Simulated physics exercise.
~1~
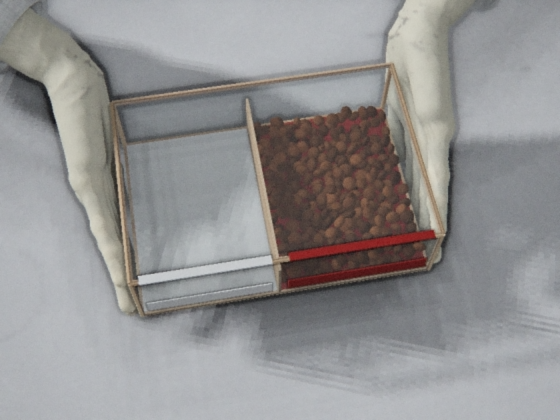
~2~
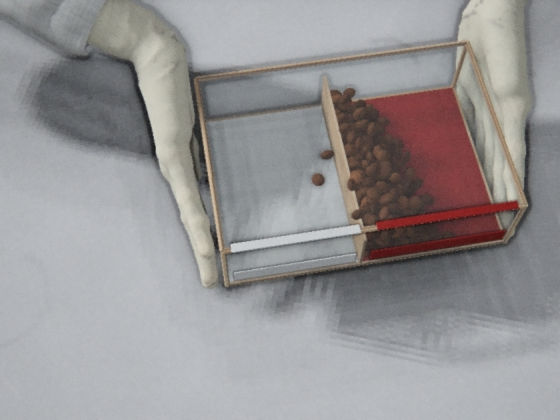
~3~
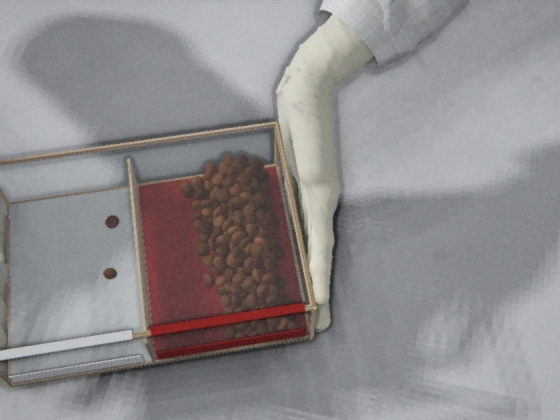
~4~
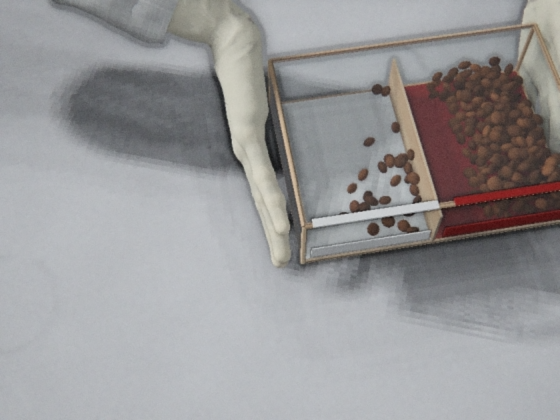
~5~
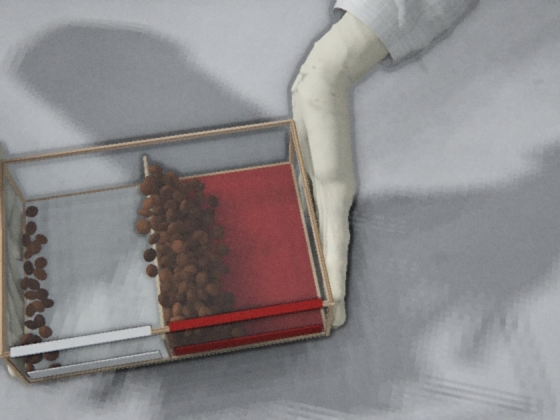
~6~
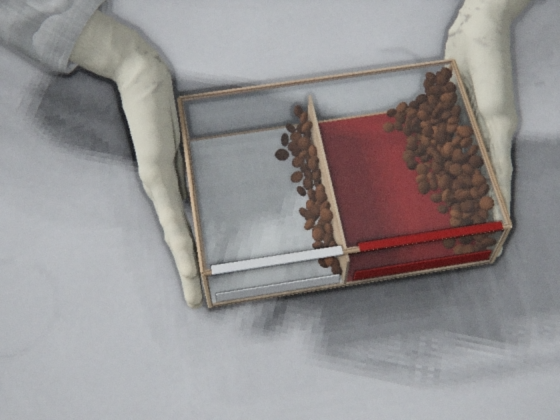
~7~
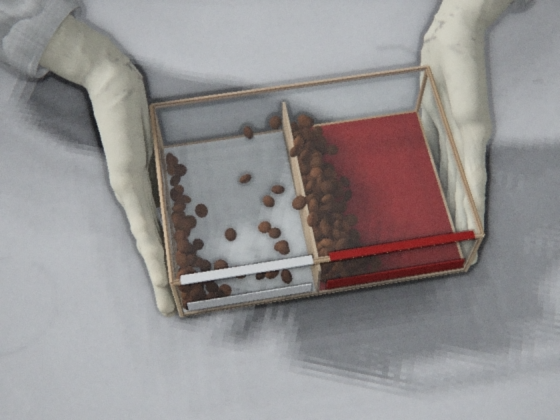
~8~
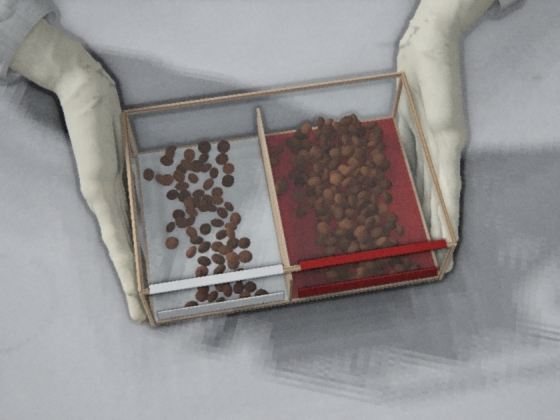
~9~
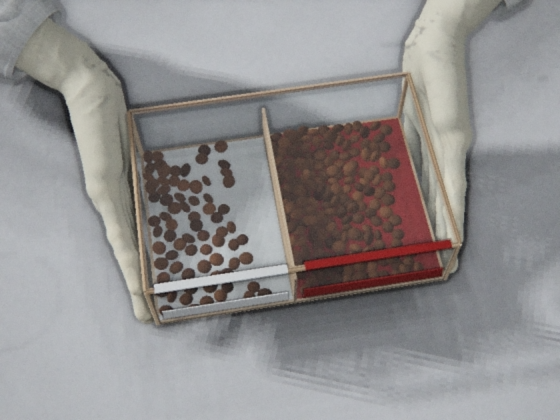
Two pale hands held a clear box of brown kibble, all of it in the red compartment, and shook it from side to side until some pieces crossed the divider, ending with a smaller share scattered in the white compartment and most still in the red.
